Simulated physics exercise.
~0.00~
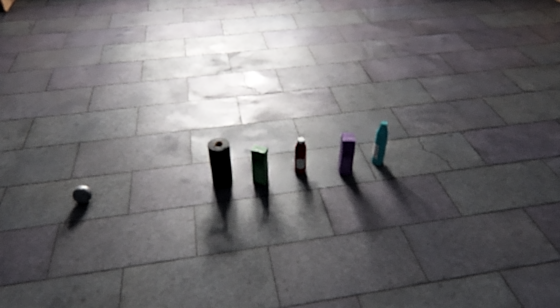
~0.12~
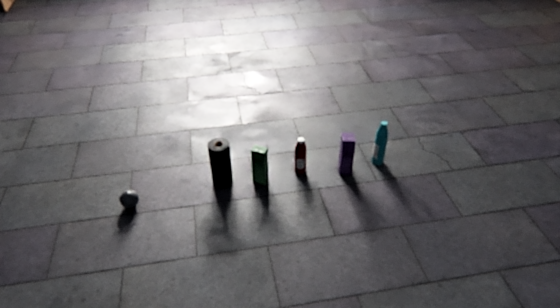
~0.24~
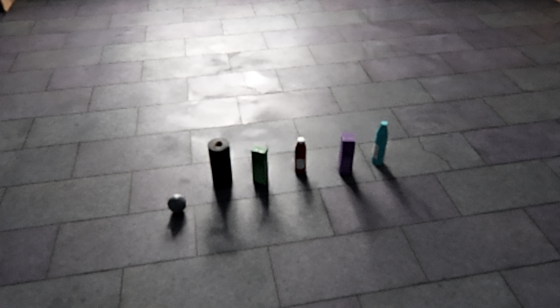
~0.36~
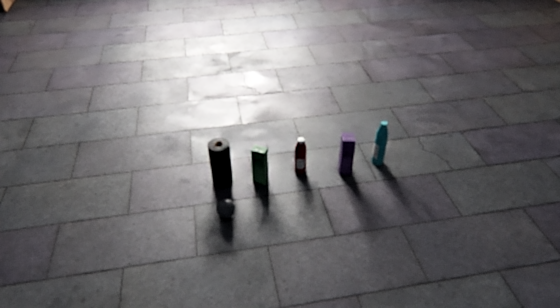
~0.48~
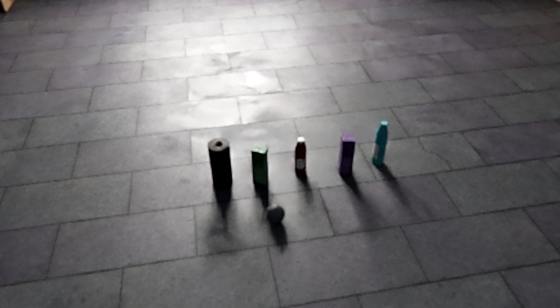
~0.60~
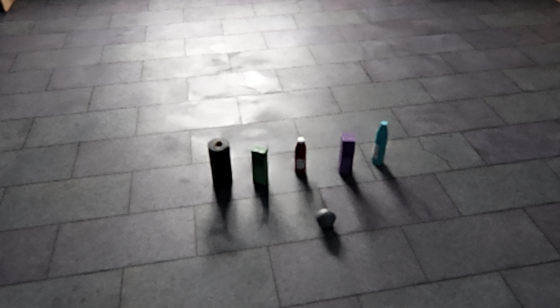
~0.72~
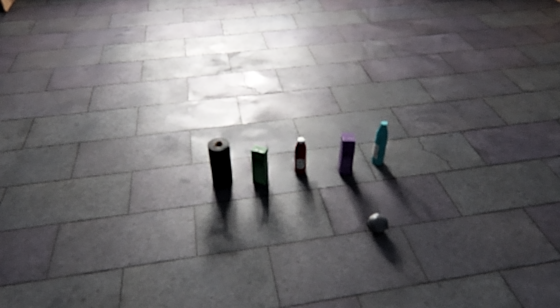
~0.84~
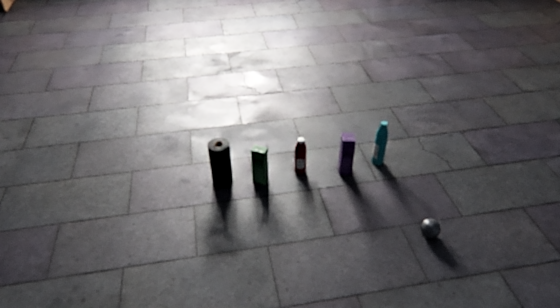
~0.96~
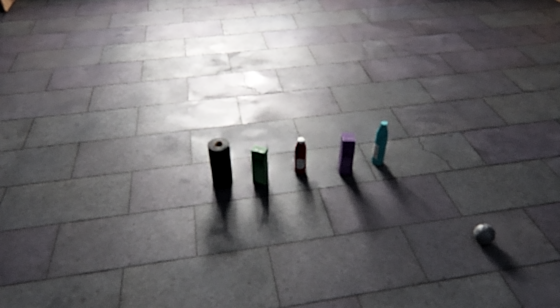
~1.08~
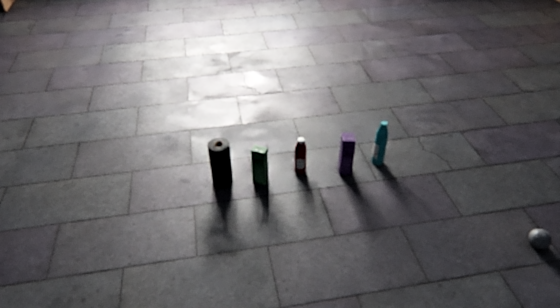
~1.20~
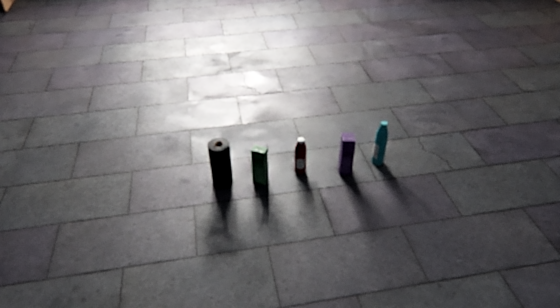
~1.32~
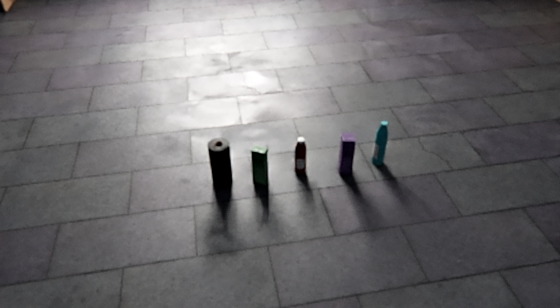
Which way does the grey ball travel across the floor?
The grey ball travels to the right, passing in front of the row of standing items.
A grey ball rolls from left to right across a dark tiled floor, passing in front of a row of five upright items, a black roll, green carton, red bottle, purple carton and turquoise bottle, then leaves view at the right, with all five still standing.
